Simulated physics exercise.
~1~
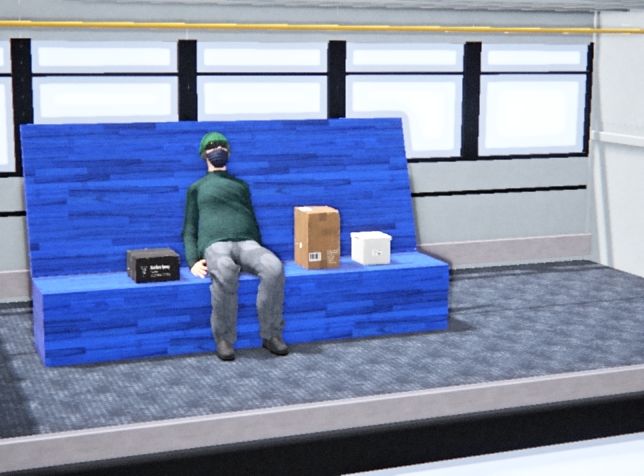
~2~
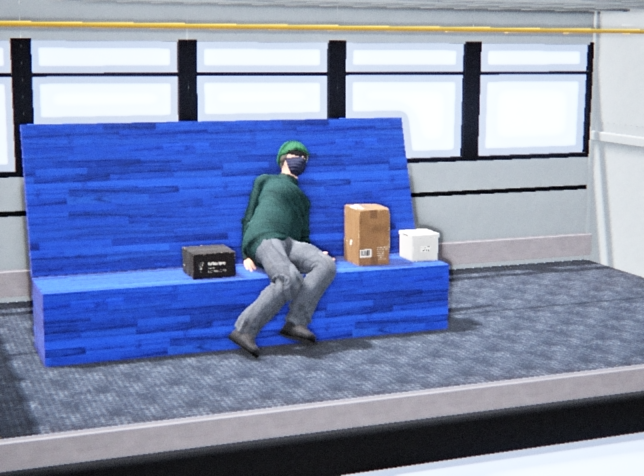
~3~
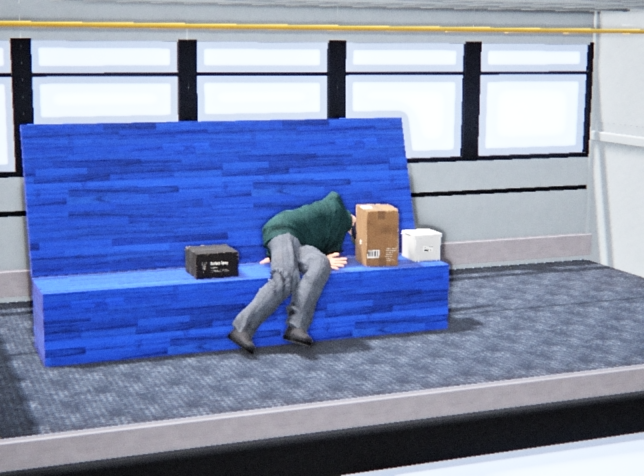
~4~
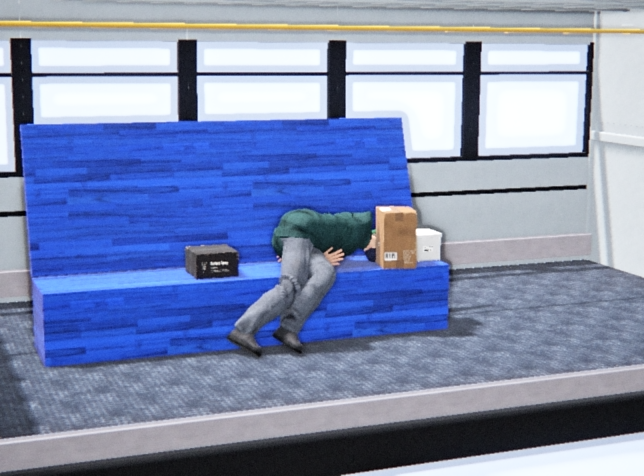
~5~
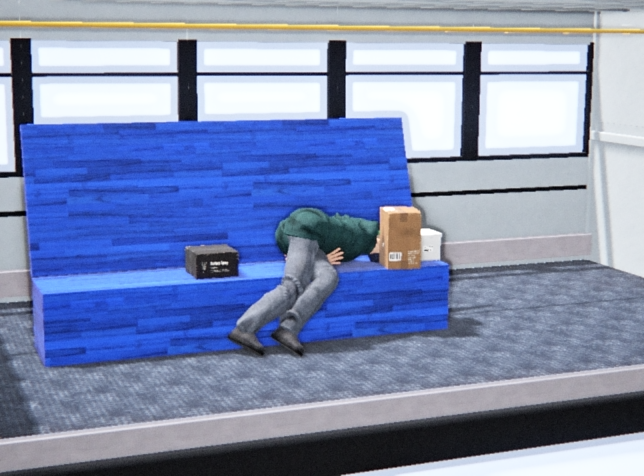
A limp sleeper slides right and slumps behind a brown pack, all staying on the bench.
